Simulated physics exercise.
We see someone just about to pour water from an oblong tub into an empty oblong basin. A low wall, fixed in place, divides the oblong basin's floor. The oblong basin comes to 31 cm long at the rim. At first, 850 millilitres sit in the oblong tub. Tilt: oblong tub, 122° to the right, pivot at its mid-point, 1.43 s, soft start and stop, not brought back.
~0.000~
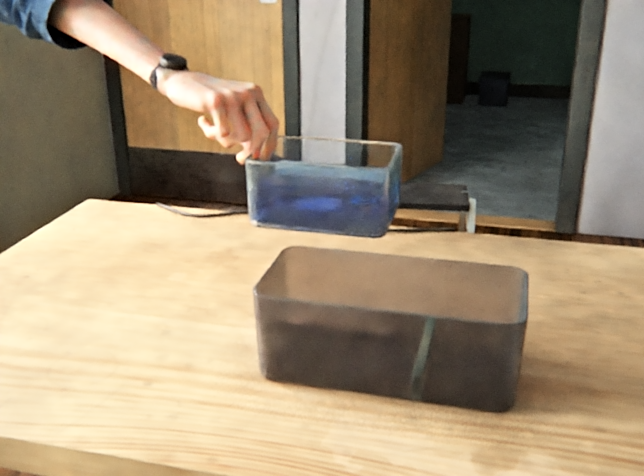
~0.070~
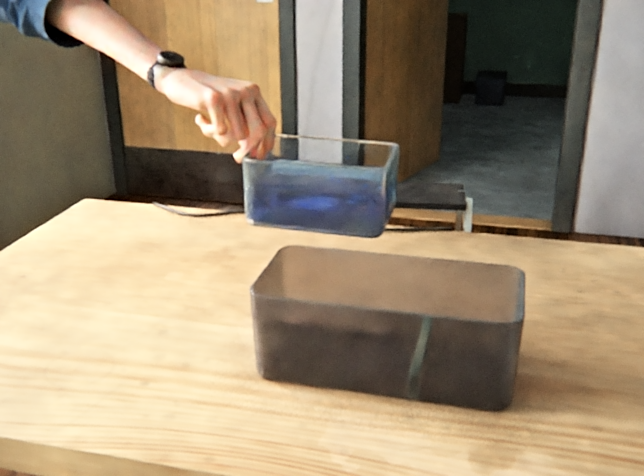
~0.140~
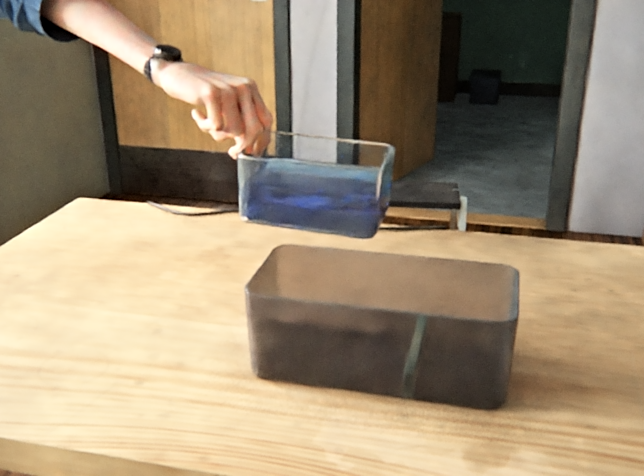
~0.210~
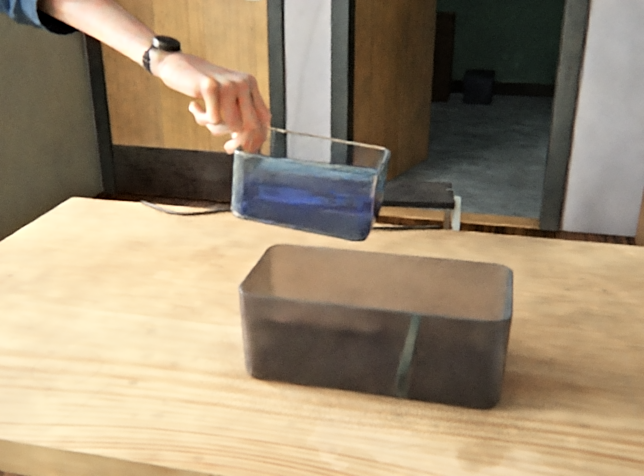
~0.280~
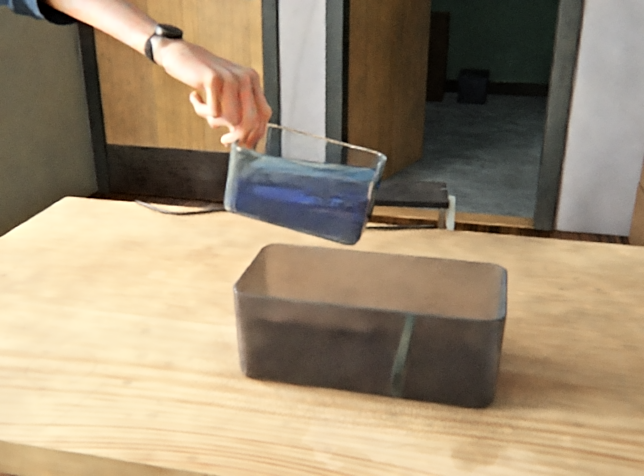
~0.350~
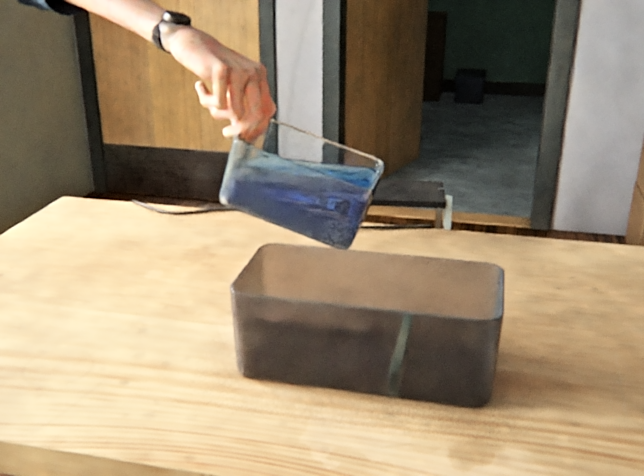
Above a wooden table, a hand tilts a tub of blue water rightward over a basin.
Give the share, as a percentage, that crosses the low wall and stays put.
Around 47 %.
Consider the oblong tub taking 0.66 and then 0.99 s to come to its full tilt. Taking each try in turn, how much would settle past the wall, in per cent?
Try 1: Approx. 40 %; try 2: Approx. 40 %.
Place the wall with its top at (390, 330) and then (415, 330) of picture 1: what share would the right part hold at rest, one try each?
I'd say 75 percent on the first go, 65 percent on the next.
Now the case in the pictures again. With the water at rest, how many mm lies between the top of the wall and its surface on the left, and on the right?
It's around 14 mm on the left side and around 4 mm on the right side.
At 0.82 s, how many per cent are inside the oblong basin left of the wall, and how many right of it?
I'd say about 2 left and about 32 right.
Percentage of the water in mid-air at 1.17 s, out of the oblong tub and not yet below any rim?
Roughly 3 %.
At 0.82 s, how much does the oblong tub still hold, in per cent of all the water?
I reckon about 40 in a hundred is still held.
By 0.82 s the tilt is 75° and 39 per cent is still to pour, 2 is left of the wall and 31 right of it.
By 1.17 s the tilt is 112° and 5 per cent is still to pour, 39 is left of the wall and 53 right of it.
By 1.53 s the tilt is 122° and 0 per cent is still to pour, 52 is left of the wall and 47 right of it.
By 1.93 s the tilt is 122° and 0 per cent is still to pour, 53 is left of the wall and 47 right of it.
At rest 53 per cent lies left of the wall, 47 right of it and 1 outside.
